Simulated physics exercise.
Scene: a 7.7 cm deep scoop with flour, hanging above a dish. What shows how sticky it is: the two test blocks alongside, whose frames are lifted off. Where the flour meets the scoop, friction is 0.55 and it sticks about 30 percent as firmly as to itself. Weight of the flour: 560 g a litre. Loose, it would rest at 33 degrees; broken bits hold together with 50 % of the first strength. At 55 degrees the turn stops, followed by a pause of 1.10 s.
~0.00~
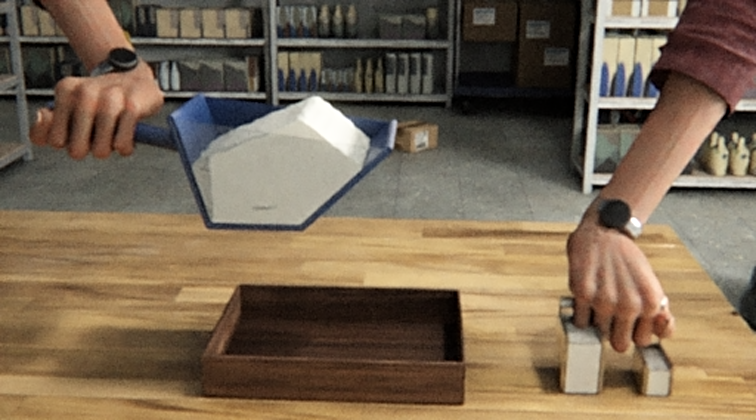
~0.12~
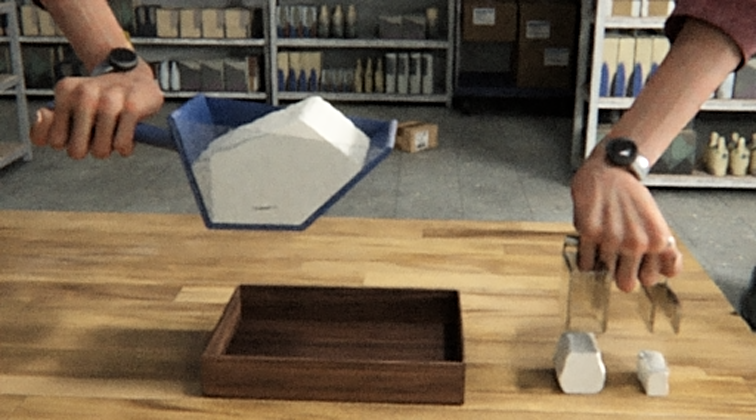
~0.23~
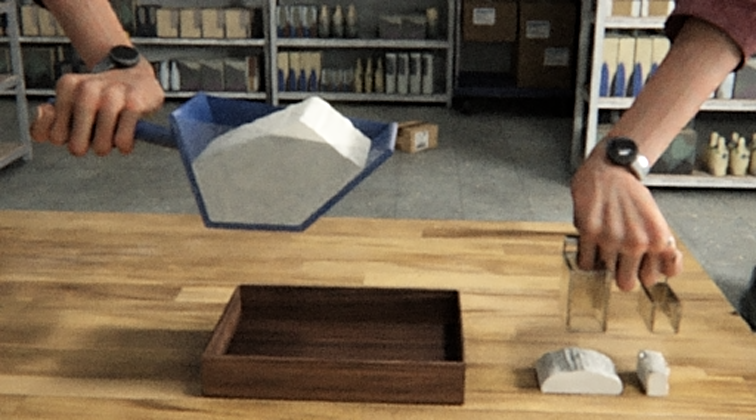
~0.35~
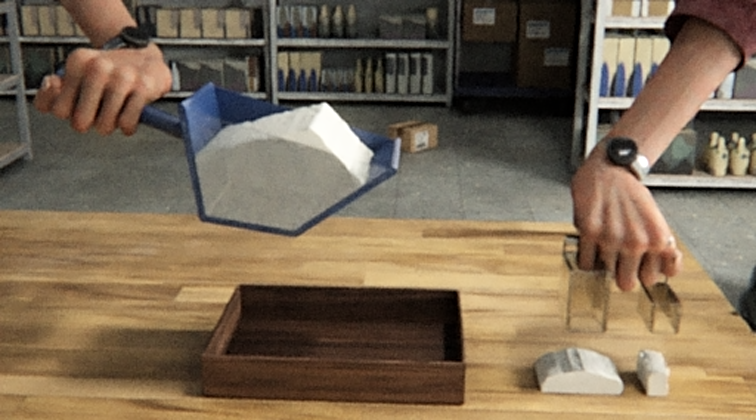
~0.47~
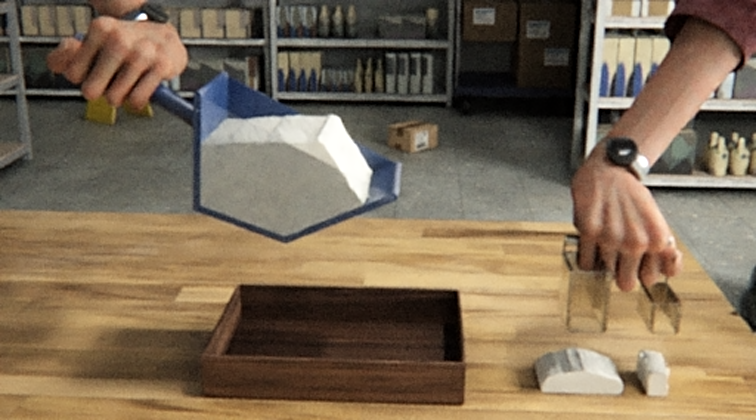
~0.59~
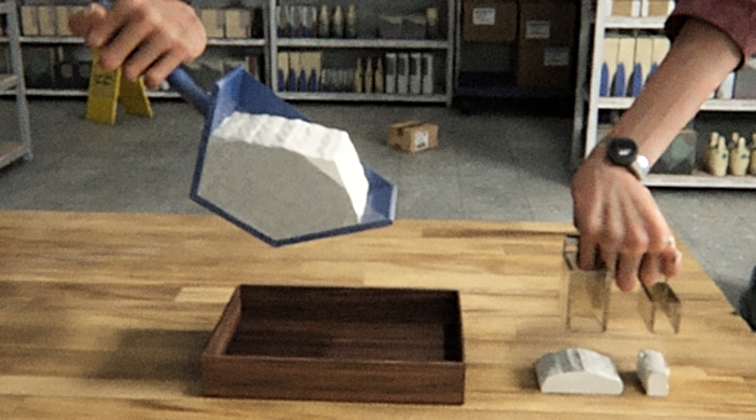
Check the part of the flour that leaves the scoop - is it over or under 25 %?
I expect it to be over.
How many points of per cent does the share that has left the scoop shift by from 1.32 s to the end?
7 per cent.
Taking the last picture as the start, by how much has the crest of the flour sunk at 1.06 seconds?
By my estimate, near 2.0 cm.
After 0.81 s, the scoop is at 51 degrees and 0 % has left it.
After 1.06 s, the scoop is at 55 degrees and 15 % has left it.
After 1.32 s, the scoop is at 55 degrees and 33 % has left it.
After 1.58 s, the scoop is at 55 degrees and 39 % has left it.
After 1.97 s, the scoop is at 55 degrees and 40 % has left it.
